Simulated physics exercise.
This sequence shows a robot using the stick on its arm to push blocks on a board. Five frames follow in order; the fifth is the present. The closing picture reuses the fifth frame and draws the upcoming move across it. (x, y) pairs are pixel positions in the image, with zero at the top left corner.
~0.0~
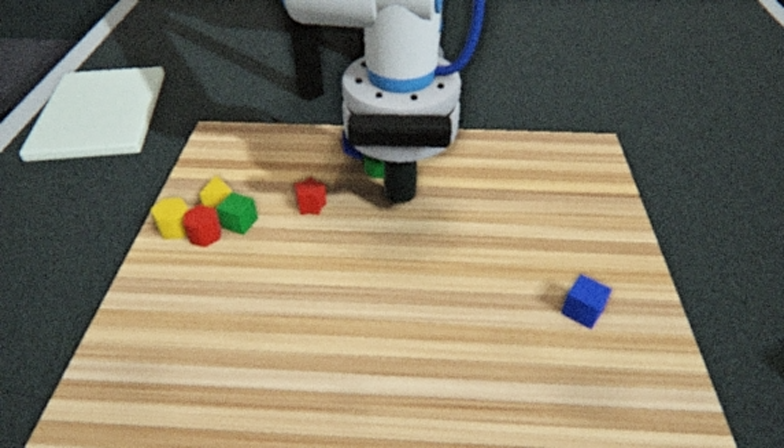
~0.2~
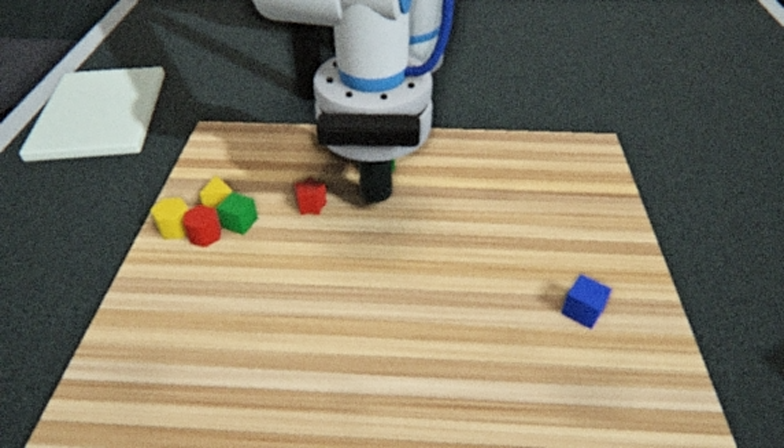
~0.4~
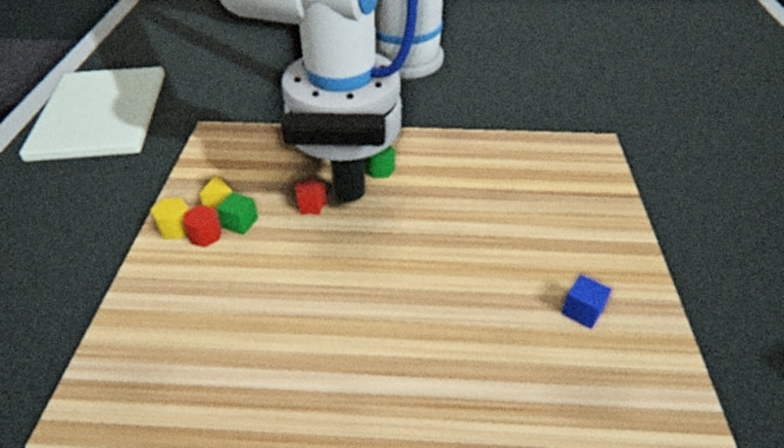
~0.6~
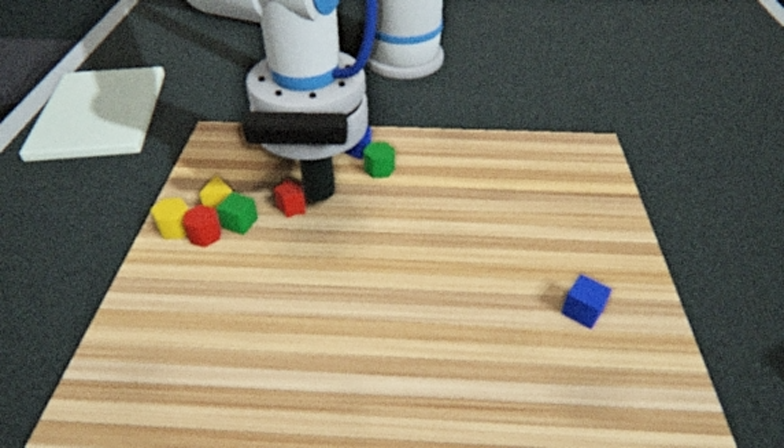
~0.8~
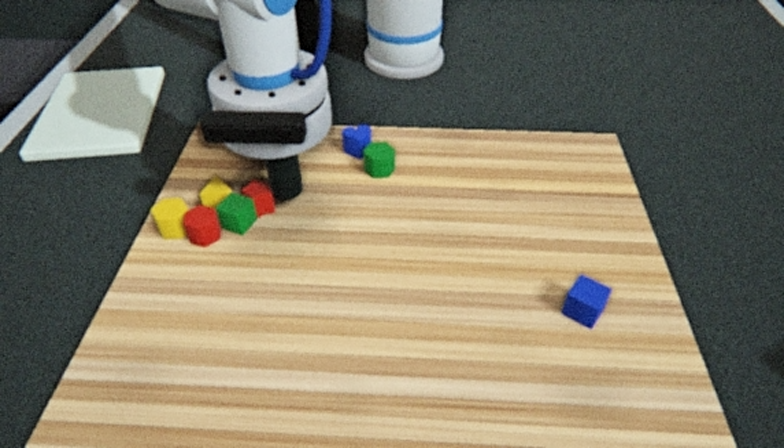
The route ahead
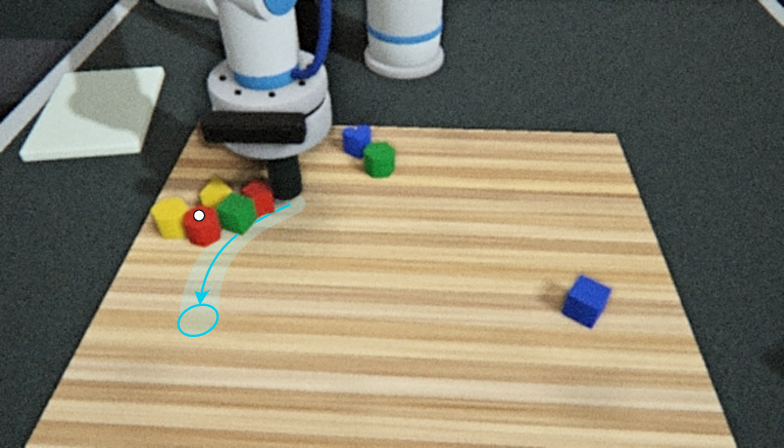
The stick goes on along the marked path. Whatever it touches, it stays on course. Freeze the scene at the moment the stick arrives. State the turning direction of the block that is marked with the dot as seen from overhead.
From the top: Counterclockwise.
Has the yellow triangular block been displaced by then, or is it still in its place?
It moves.
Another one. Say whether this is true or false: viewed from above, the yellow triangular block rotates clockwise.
Answer: True.
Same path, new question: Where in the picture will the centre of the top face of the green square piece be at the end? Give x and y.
The top centre is at (184, 220).
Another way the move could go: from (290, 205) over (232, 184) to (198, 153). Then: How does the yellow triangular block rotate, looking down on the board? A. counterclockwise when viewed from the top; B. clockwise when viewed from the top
The answer is B.
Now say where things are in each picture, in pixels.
Stick's lower end (400, 194); red hexagonal block (199, 216); yellow triangular block (216, 186); green square piece (235, 203); red star block (309, 186), in the first picture.
Stick (376, 193); blocks still, in the second picture.
Stick (349, 193); blocks still, in the third picture.
Stick (320, 192); red star block (290, 188), in the fourth picture.
Stick (287, 191); red hexagonal block (199, 216); yellow triangular block (216, 186); green square piece (234, 203); red star block (258, 188), in the fifth picture.
Drawn move, from (290, 205) by way of (242, 231) and (209, 270) to (198, 320); the dot is on the red hexagonal block.
On the path given first. One third of the way, stick (239, 217); red hexagonal block (158, 236), turned 40° anticlockwise; yellow triangular block (205, 186), turned 45° clockwise; green square piece (186, 220), turned 15° clockwise; red star block (212, 204), turned 30° clockwise.
Two thirds of the way, stick (204, 257); red hexagonal block (157, 236), turned 45° anticlockwise; yellow triangular block (205, 186), turned 45° clockwise; green square piece (184, 220); red star block (209, 205), turned 50° clockwise.
At the end, stick (193, 306); red hexagonal block (157, 236), turned 45° anticlockwise; yellow triangular block (205, 186), turned 45° clockwise; green square piece (184, 220); red star block (209, 205), turned 50° clockwise.
